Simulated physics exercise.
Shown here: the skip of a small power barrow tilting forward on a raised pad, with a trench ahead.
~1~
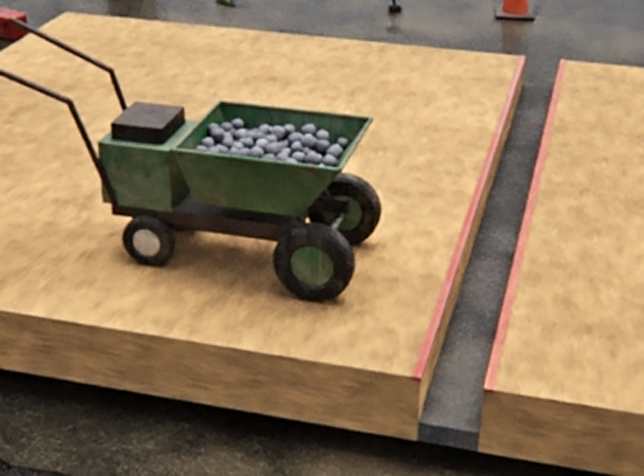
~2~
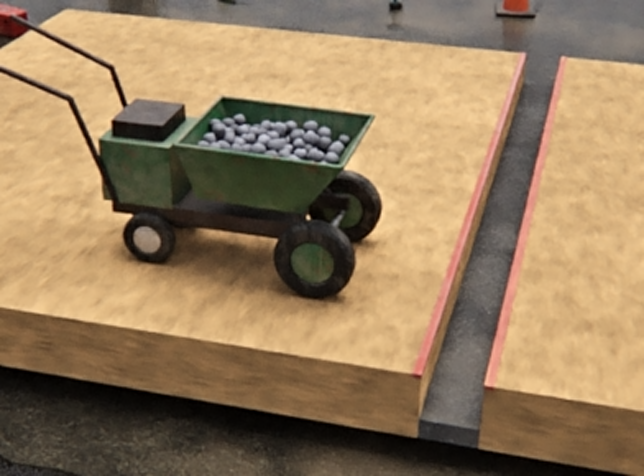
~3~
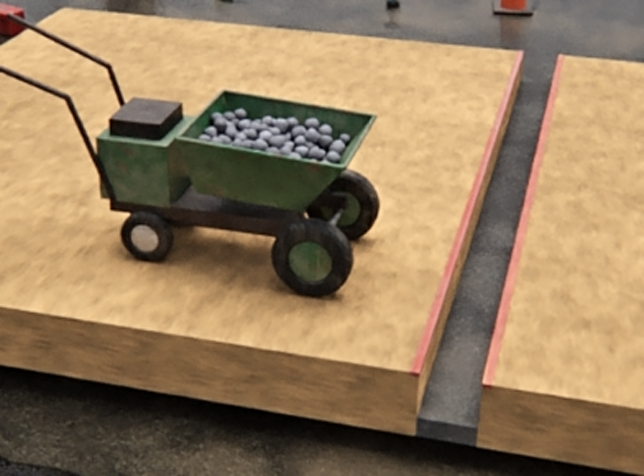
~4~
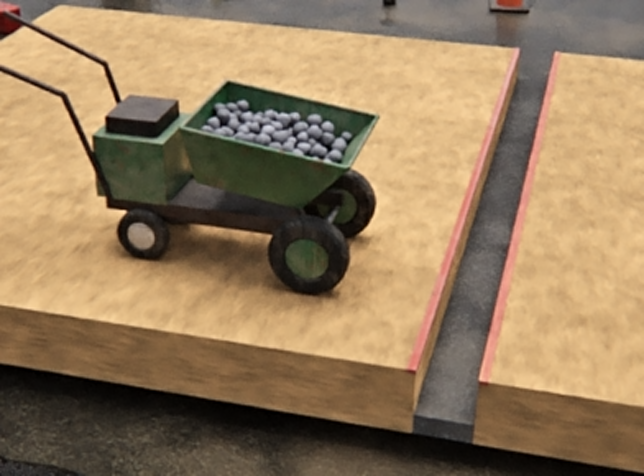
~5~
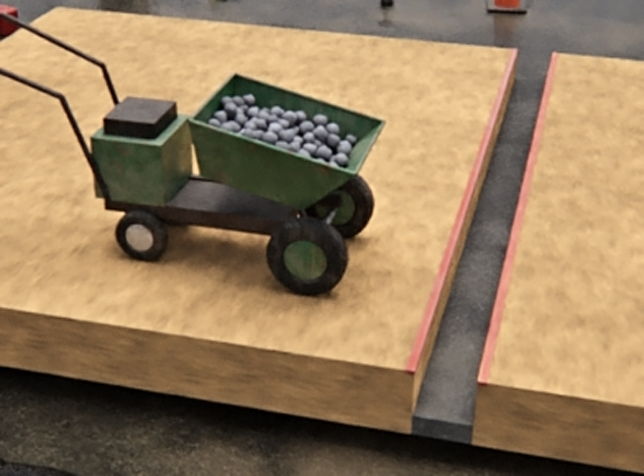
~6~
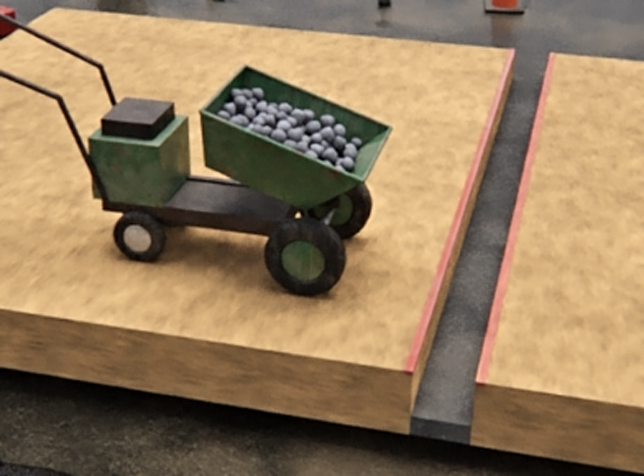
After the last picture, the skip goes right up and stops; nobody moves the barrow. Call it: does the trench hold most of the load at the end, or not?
It does - it holds the larger portion.
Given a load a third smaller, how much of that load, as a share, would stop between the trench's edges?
100 %, near enough.
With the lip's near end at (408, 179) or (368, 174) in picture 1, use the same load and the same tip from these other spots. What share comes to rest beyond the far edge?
The first spot gives roughly 80 %; the second gives roughly 30 %.
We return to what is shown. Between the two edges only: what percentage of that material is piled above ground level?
My estimate would be close to 5 per cent.
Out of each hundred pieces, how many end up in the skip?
Estimate: 0 %, roughly.
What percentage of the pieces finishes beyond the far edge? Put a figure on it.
Result: Close to 5 %.
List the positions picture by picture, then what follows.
The first frame shows lip of the skip near (340, 171), level; top of the load near (261, 146), round cobbles; first edge of the trench near (428, 342); far edge near (497, 352), the trench under half as wide as the skip, and about as deep as wide.
The second frame shows lip of the skip near (342, 168), level; top of the load near (250, 140).
The third frame shows lip of the skip near (344, 168), tipped barely; top of the load near (252, 136).
The fourth frame shows lip of the skip near (348, 169), tipped a little; top of the load near (254, 129).
The fifth frame shows lip of the skip near (355, 175), tipped a little; top of the load near (240, 121).
The sixth frame shows lip of the skip near (363, 182), tipped clearly; top of the load near (248, 115); first edge of the trench near (420, 335); far edge near (489, 345).
Shortly afterwards, skip tipped steeply; the whole lot in the skip.
Next, skip tipped steeply; the bulk in the skip; only a few short of the trench; a little in or heaped over the trench; a little falling.
Some moments later, skip tipped right over; near a quarter in the skip; only a few short of the trench; the bulk in or heaped over the trench; only a few beyond it.
In the end, skip tipped right over; only a few short of the trench; all but a few in or heaped over the trench; only a few beyond it.
